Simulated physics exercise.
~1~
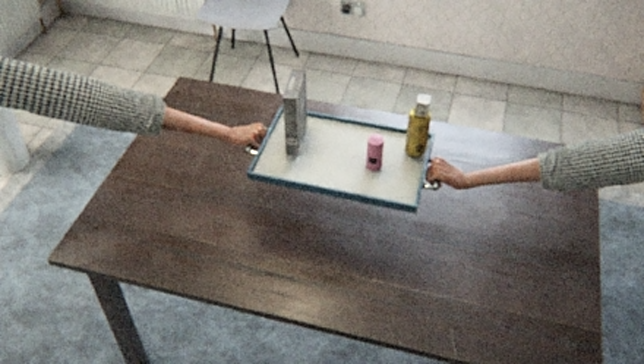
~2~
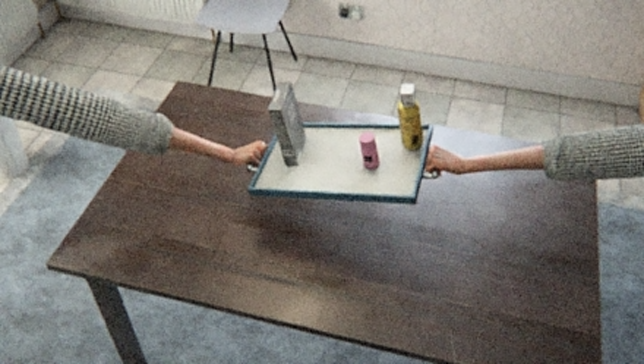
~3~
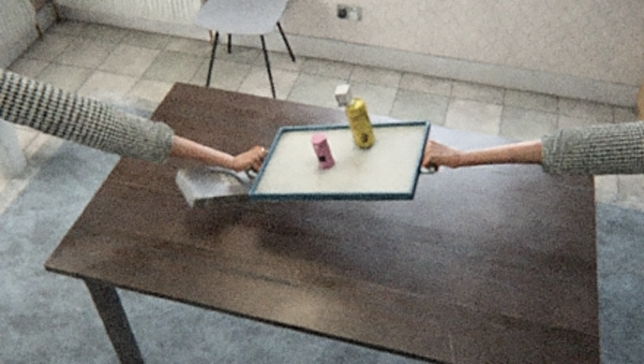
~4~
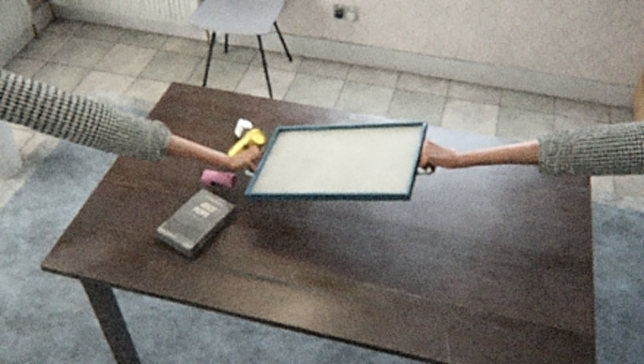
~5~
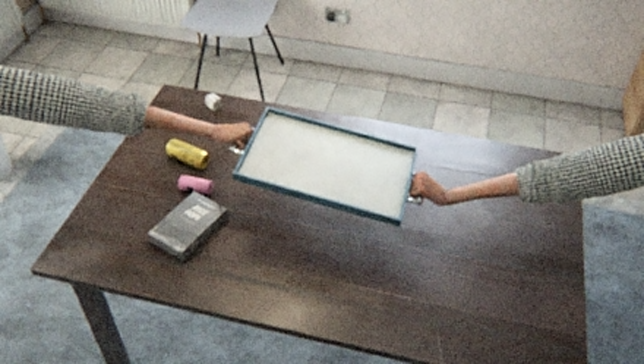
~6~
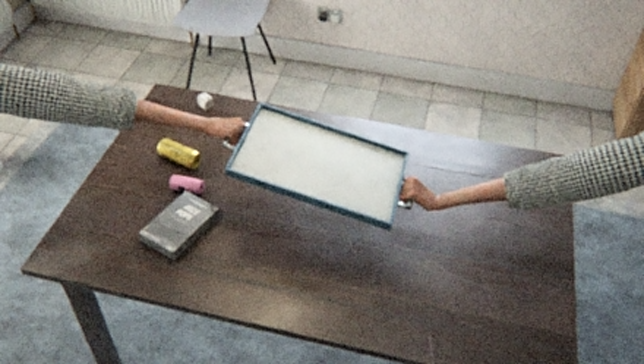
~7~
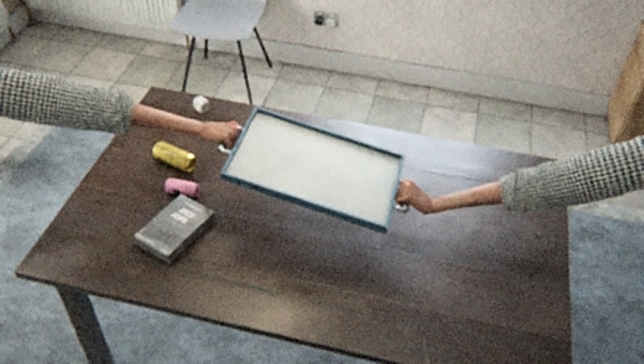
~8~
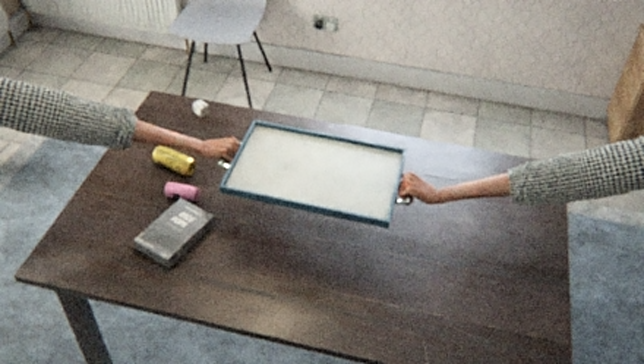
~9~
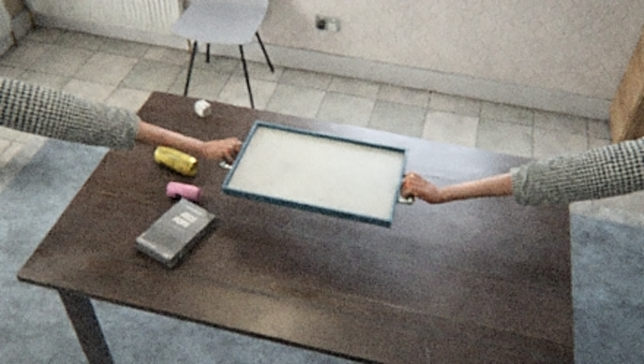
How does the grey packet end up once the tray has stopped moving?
The grey packet topples and slides off the left side of the tray, ending up lying on the table.
